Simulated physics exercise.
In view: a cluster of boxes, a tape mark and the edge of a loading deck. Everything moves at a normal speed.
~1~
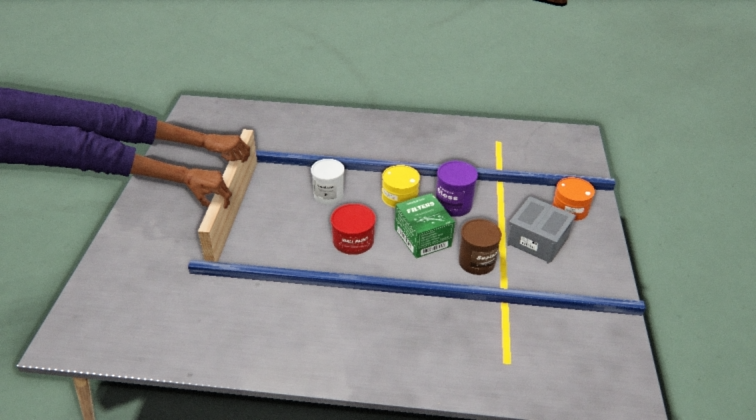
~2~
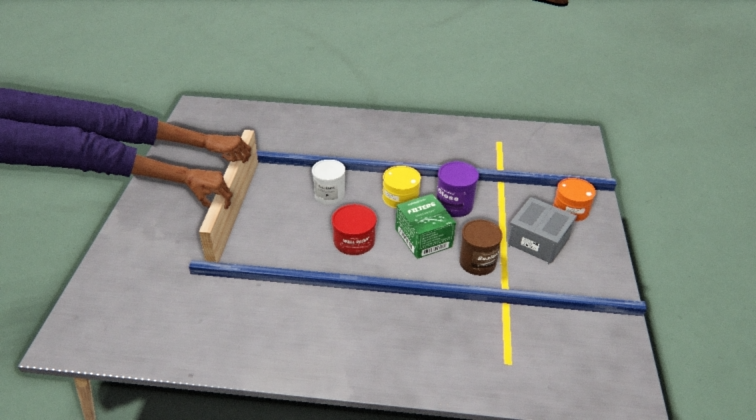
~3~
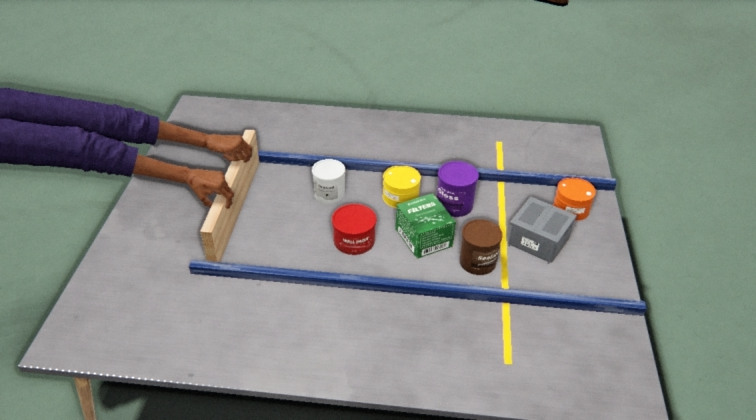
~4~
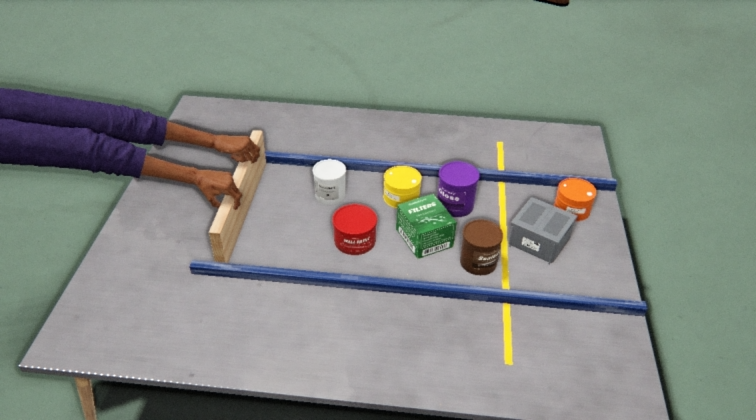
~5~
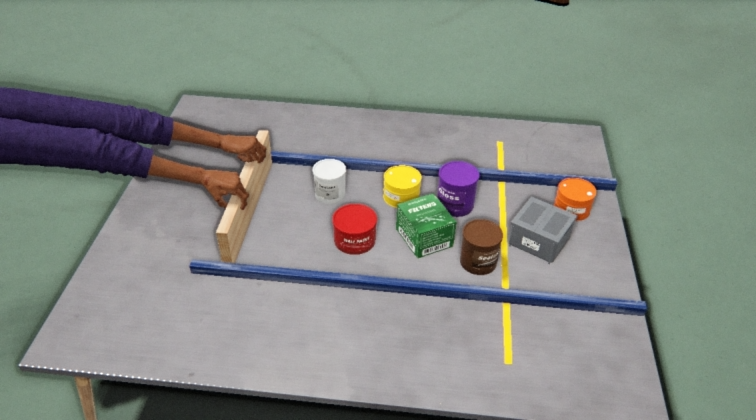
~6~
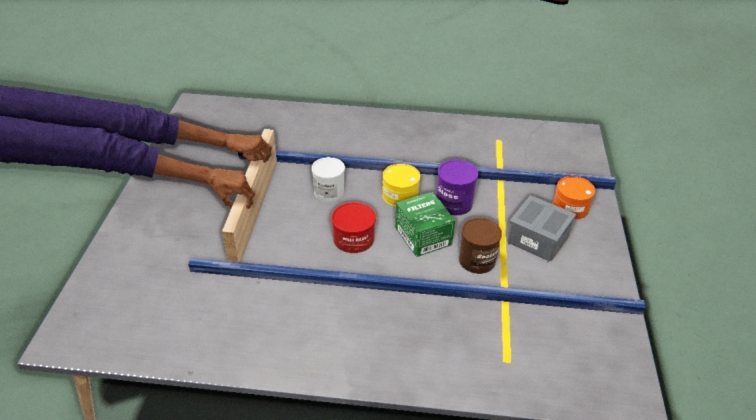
We see two purple-sleeved arms holding a wooden plank upright on a gray table between blue rails, sliding it slightly right toward colored canisters, a green box and a gray tote, which stay still around a yellow tape line.
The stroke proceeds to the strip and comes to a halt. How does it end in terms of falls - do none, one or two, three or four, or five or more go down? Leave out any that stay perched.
The edge claims nothing.
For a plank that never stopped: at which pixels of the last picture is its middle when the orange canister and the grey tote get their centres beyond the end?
For the orange canister, about (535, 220); for the grey tote, about (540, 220).
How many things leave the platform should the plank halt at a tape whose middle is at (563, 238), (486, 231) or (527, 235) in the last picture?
Respectively, 2, 0 and 0.
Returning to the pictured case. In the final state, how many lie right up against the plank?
The count comes out at 2.
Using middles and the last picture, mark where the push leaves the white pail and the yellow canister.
The white pail ends up near (519, 199), and the yellow canister near (536, 185).
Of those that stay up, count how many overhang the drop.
Counting them gives 0.
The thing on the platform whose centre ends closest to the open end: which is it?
The orange canister winds up nearest.
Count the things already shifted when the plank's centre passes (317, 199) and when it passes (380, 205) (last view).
At the first spot 1, then 5.
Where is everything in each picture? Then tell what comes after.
In the first frame, orange canister (573, 199); grey tote (540, 230); brown pail (479, 247); plank (231, 194); tape (502, 234).
In the second frame, grey tote (541, 231); plank (232, 194).
In the third frame, brown pail (480, 248); purple pail (457, 189).
In the fourth frame, orange canister (575, 199); yellow canister (402, 187).
In the fifth frame, grey tote (542, 230); white pail (330, 182).
In the sixth frame, orange canister (574, 198); grey tote (540, 229); brown pail (479, 246); plank (253, 194); tape (503, 232).
Early on, none off yet; orange canister at rest near (574, 198); grey tote at rest near (540, 229); brown pail at rest near (479, 246).
Finally, the number that fall off is zero.
